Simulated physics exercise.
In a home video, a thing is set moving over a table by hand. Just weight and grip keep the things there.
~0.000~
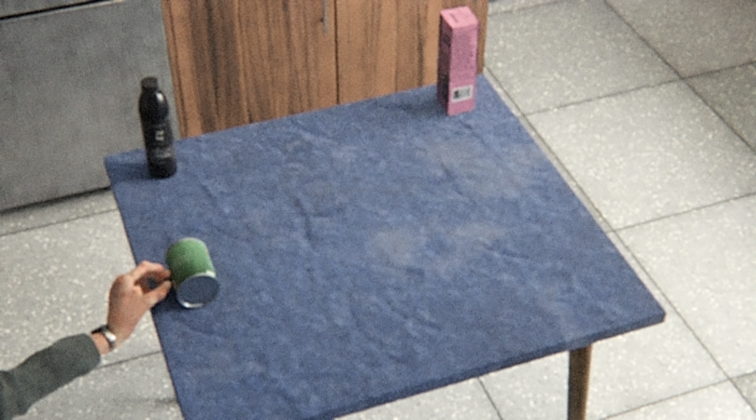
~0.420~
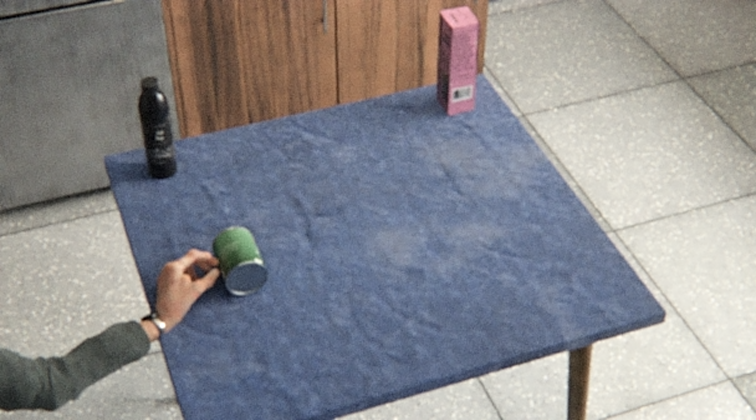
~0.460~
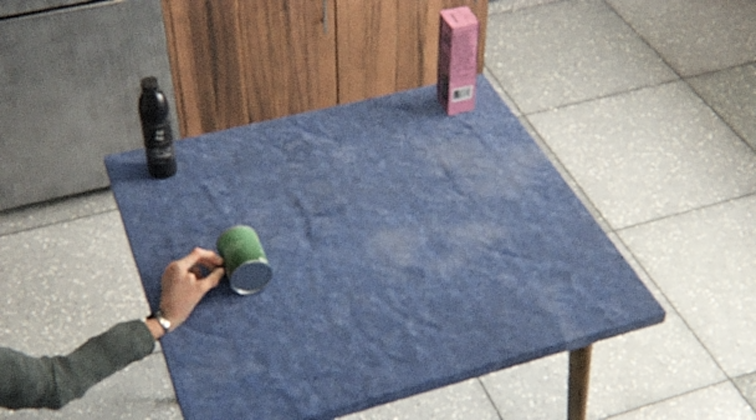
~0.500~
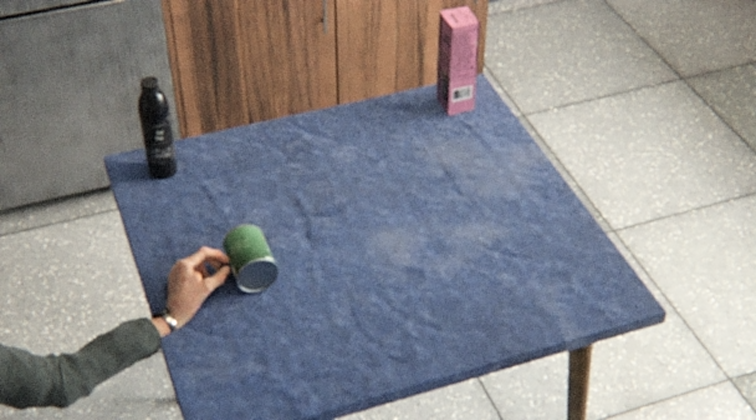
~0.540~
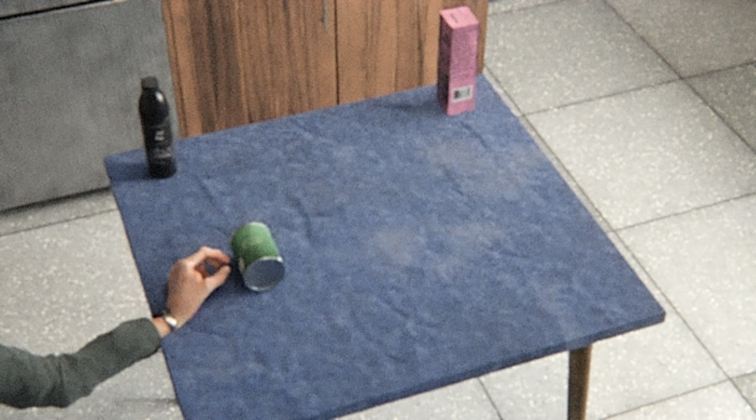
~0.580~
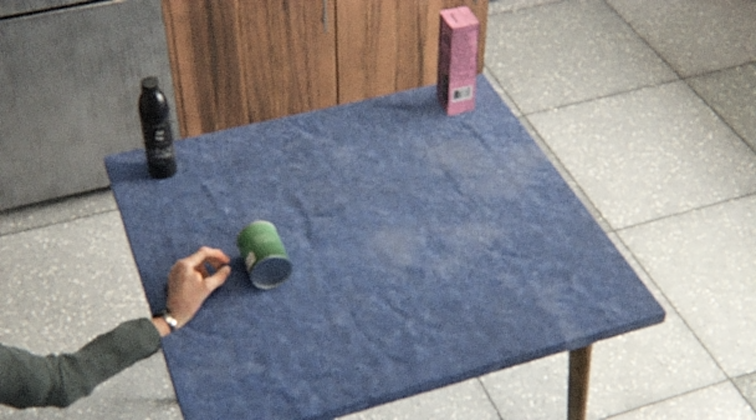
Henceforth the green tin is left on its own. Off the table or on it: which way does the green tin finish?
On it.
After 0.78 s, green tin shifted about its own width near (294, 247).
After 1.08 s, green tin shifted well along near (326, 240).
In the end (2.0 s), moved from the start, green tin. At the end, from the last picture's camera, green tin near (351, 233).
